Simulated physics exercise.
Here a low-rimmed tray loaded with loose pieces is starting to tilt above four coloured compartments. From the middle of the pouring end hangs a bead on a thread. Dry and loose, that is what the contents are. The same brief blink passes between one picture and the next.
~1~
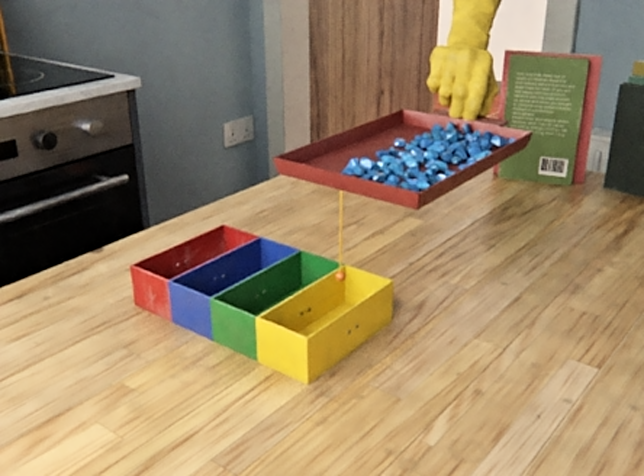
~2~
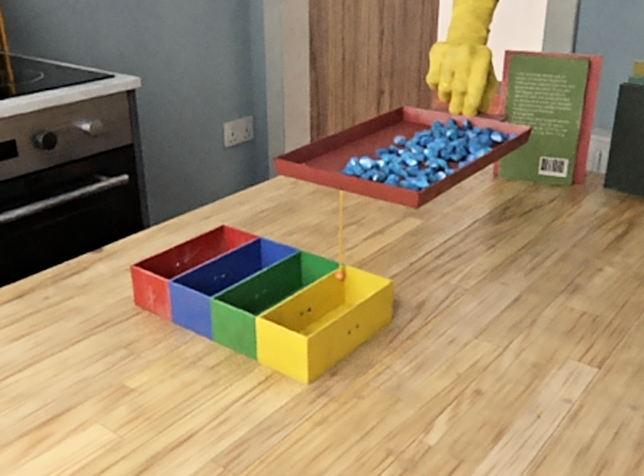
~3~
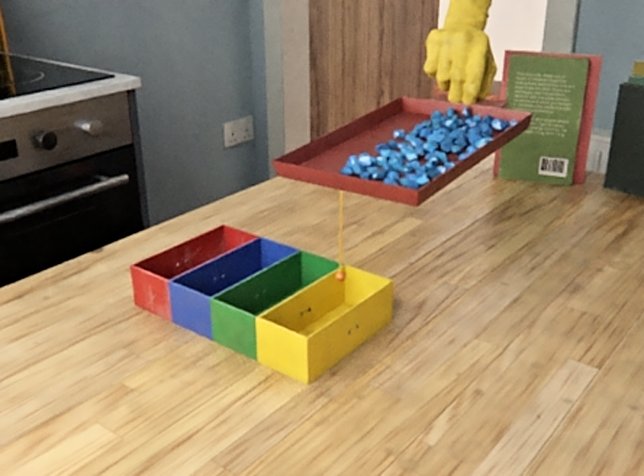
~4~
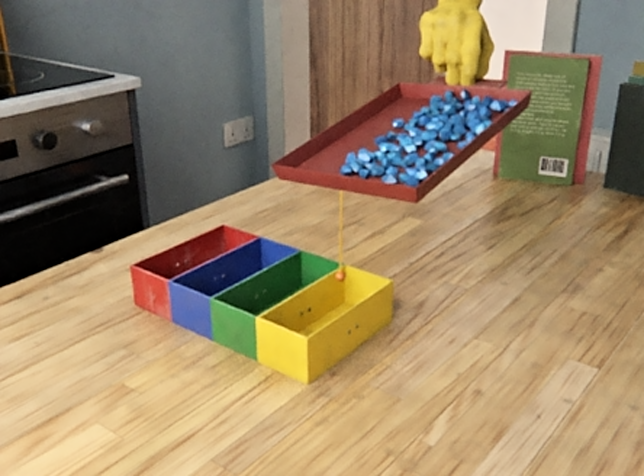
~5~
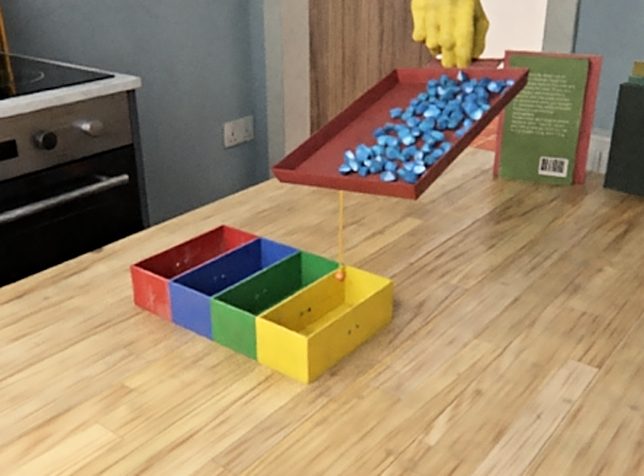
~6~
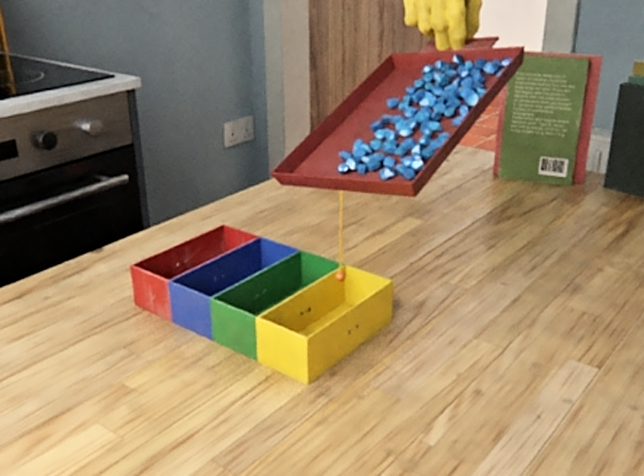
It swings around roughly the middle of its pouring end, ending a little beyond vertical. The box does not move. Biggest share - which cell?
Green.
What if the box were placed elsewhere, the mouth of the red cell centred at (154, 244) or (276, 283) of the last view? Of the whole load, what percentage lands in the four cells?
90 and 80 in a hundred, in turn.
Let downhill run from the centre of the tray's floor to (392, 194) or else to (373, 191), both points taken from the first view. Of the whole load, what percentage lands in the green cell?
Respectively 0 and 0 in a hundred.
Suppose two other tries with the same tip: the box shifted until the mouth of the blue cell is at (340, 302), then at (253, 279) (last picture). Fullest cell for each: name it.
At the first place the cell in red, at the second the cell in blue.
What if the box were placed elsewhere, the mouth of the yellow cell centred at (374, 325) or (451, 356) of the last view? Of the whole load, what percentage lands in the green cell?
In order: 20 percent and 0 percent.
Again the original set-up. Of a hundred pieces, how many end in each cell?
Estimated shares - red cell close to 0, blue cell close to 20, green cell close to 60, yellow cell close to 20.
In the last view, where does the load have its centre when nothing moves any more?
Roughly pixel (265, 321).
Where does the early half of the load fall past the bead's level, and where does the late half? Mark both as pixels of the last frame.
Half one: (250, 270), half two: (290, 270).
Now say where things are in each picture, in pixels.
In the first frame, corners of the pouring end near (279, 157) and (418, 191), level; middle of the load near (432, 155), aquarium stones; bead on its thread near (341, 276); red cell near (151, 289); blue cell near (191, 306); green cell near (234, 325); yellow cell near (282, 346).
In the second frame, corners of the pouring end near (278, 158) and (418, 190), level; middle of the load near (432, 153).
In the third frame, corners of the pouring end near (277, 160) and (417, 188), tipped barely, lowest at the left corner; middle of the load near (432, 145).
In the fourth frame, corners of the pouring end near (276, 164) and (415, 186), tipped a little, lowest at the left corner; middle of the load near (431, 134).
In the fifth frame, corners of the pouring end near (276, 167) and (413, 183), tipped clearly, lowest at the left corner; middle of the load near (429, 123).
In the sixth frame, corners of the pouring end near (275, 171) and (410, 181), tipped clearly, lowest at the left corner; middle of the load near (425, 112), only a few on the move; red cell near (151, 289); blue cell near (191, 306); green cell near (234, 325); yellow cell near (282, 346).
Shortly afterwards, tray tipped steeply; the bulk on the tray; a little falling or outside the box.
Next, tray tipped past a quarter turn; a little on the tray; near half in the green cell; near a quarter in the blue cell; a little in the yellow cell; near a quarter falling or outside the box.
Some moments later, tray tipped past a quarter turn; near two thirds in the green cell; near a quarter in the yellow cell; near a quarter in the blue cell; a little falling or outside the box.
In the end, tray tipped past a quarter turn; near two thirds in the green cell; near a quarter in the yellow cell; near a quarter in the blue cell; none at all in the red cell; a little outside the box.
